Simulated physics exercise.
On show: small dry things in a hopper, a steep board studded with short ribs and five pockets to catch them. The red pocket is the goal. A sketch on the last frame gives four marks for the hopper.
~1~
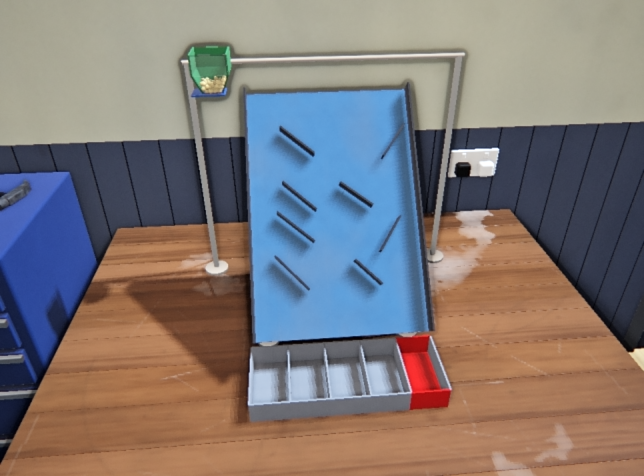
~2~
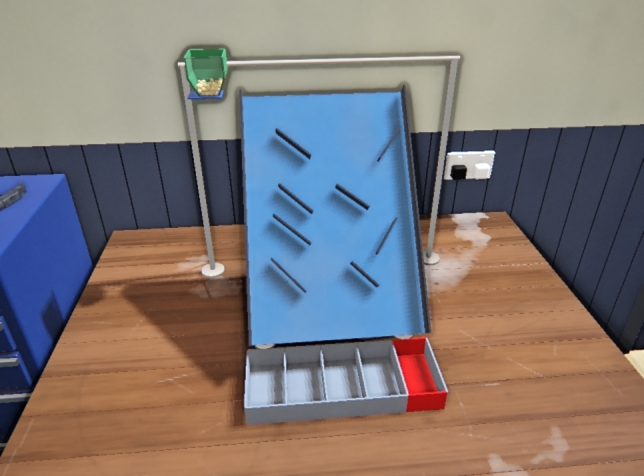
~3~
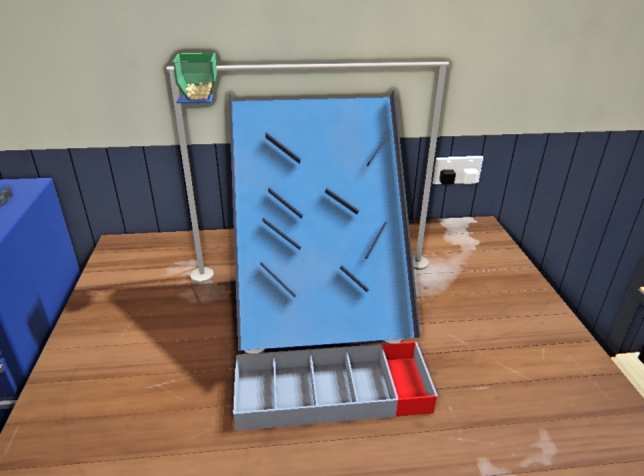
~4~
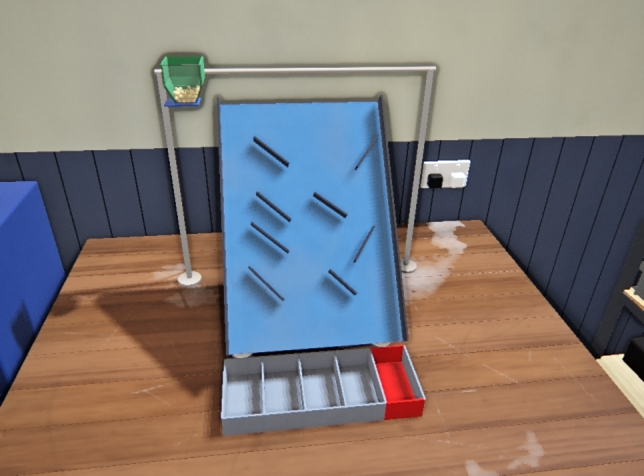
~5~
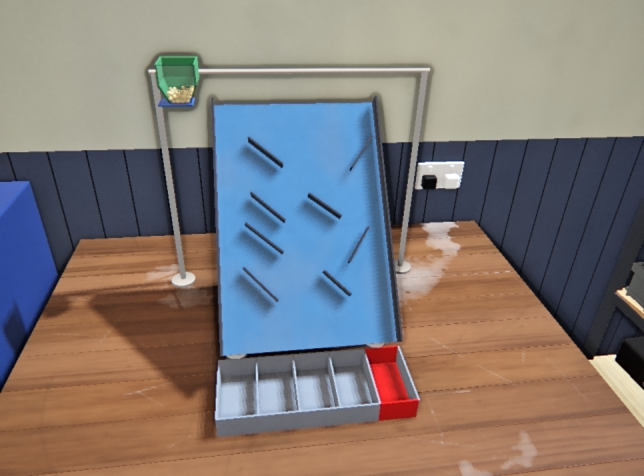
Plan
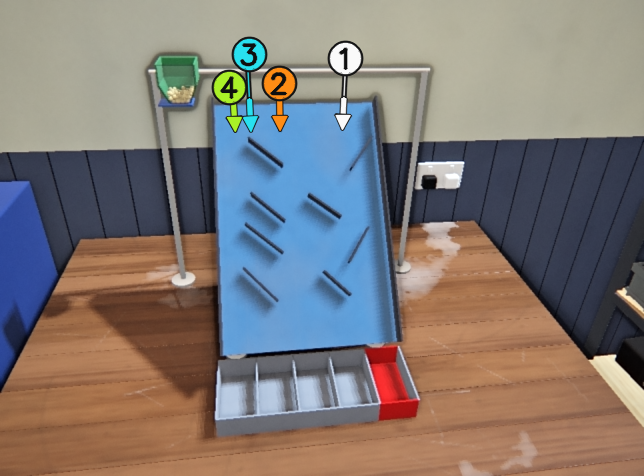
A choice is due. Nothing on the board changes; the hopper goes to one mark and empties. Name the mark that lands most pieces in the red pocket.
Take 1.
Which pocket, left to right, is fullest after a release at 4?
The first.
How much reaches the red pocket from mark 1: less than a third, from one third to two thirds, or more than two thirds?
More than two thirds.
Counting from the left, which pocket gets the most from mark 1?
The fifth from the left.
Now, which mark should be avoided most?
That would be 4.
On the marked copy, mark 1 meets the board at (342, 124); mark 2 meets the board at (280, 125); mark 3 meets the board at (250, 126); mark 4 meets the board at (234, 126).
If 1 is chosen, nearly all in the red pocket, a small part in other pockets.
If 2 is chosen, about a third in the red pocket, about half in other pockets, a small part outside the box.
If 3 is chosen, about a third in the red pocket, about half in other pockets, a small part outside the box.
If 4 is chosen, a small part in the red pocket, most in other pockets, a small part outside the box.
